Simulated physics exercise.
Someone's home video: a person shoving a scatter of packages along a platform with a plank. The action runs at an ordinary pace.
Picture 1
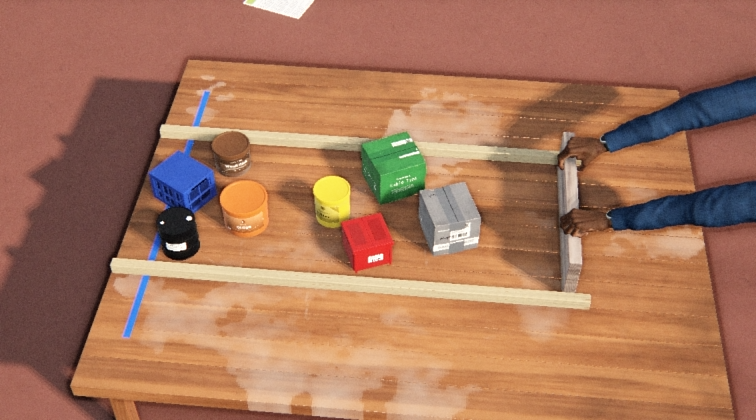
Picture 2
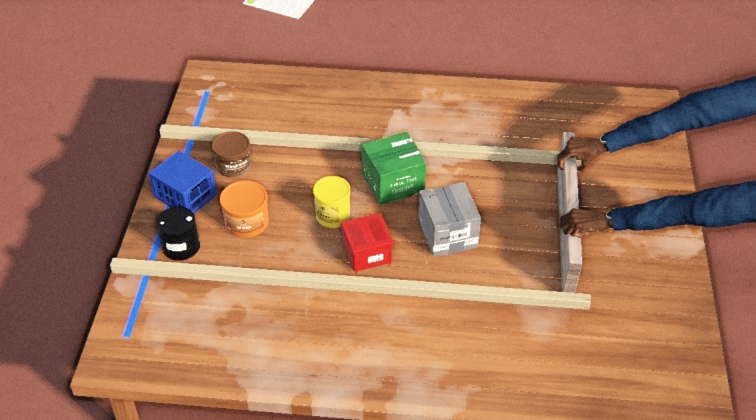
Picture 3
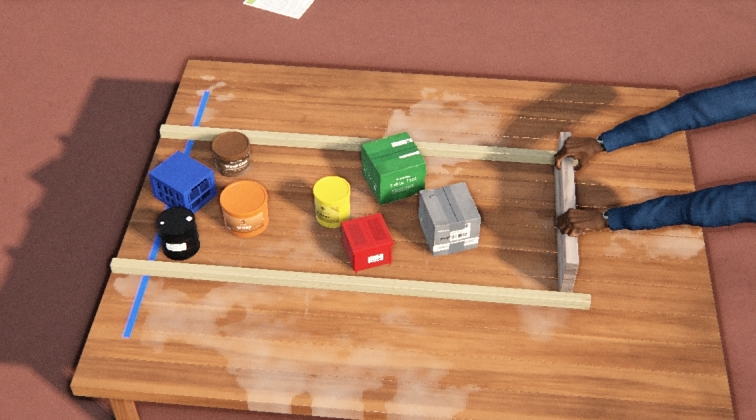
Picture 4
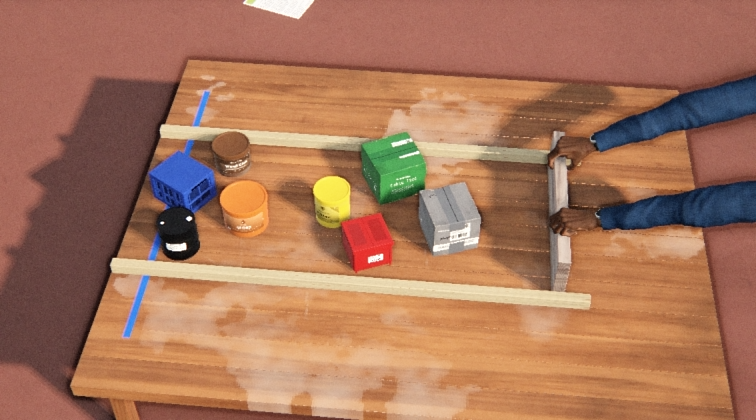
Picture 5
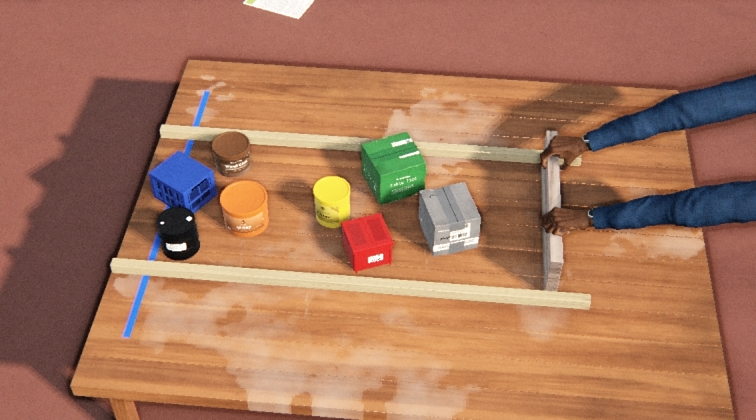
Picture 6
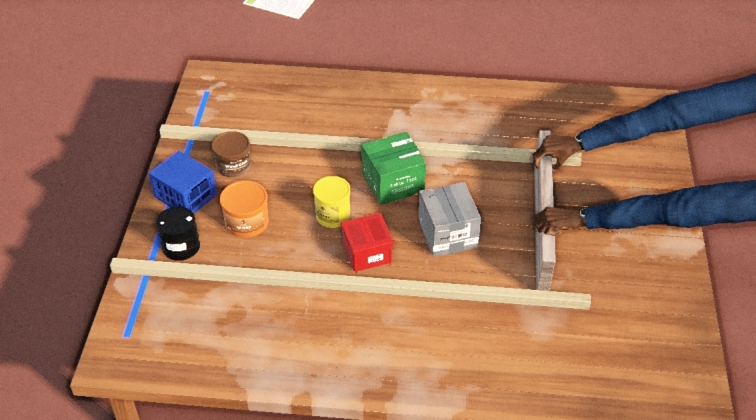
Two hands slide a plank slightly left across a wooden table toward scattered, unmoving containers.
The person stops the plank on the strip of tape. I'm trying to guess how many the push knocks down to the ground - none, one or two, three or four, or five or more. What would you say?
No fewer than five are pushed off.
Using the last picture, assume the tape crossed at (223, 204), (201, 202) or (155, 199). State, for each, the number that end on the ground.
Try 1: 1; try 2: 3; try 3: 8.
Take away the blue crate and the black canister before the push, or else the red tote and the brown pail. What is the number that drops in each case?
That makes 3 fallen, then 3 fallen in the other try.
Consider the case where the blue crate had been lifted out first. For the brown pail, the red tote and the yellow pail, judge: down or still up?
Result - brown pail: Drops; red tote: Remains in place; yellow pail: Drops.
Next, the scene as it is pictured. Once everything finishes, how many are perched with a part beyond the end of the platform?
The answer comes to 3.
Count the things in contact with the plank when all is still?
Contact count: 3.
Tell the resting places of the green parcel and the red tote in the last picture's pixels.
In the last picture the green parcel sits around (158, 144) and the red tote around (132, 239).
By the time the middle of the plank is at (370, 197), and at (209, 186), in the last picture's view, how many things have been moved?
The first count is 4, and then it's 8.
Soon after, none off yet; blue crate at rest near (183, 184); black canister at rest near (179, 234); brown pail at rest near (232, 155).
At rest, the number that fall off is five or more; fallen, yellow pail, orange pail, brown pail, black canister and blue crate.
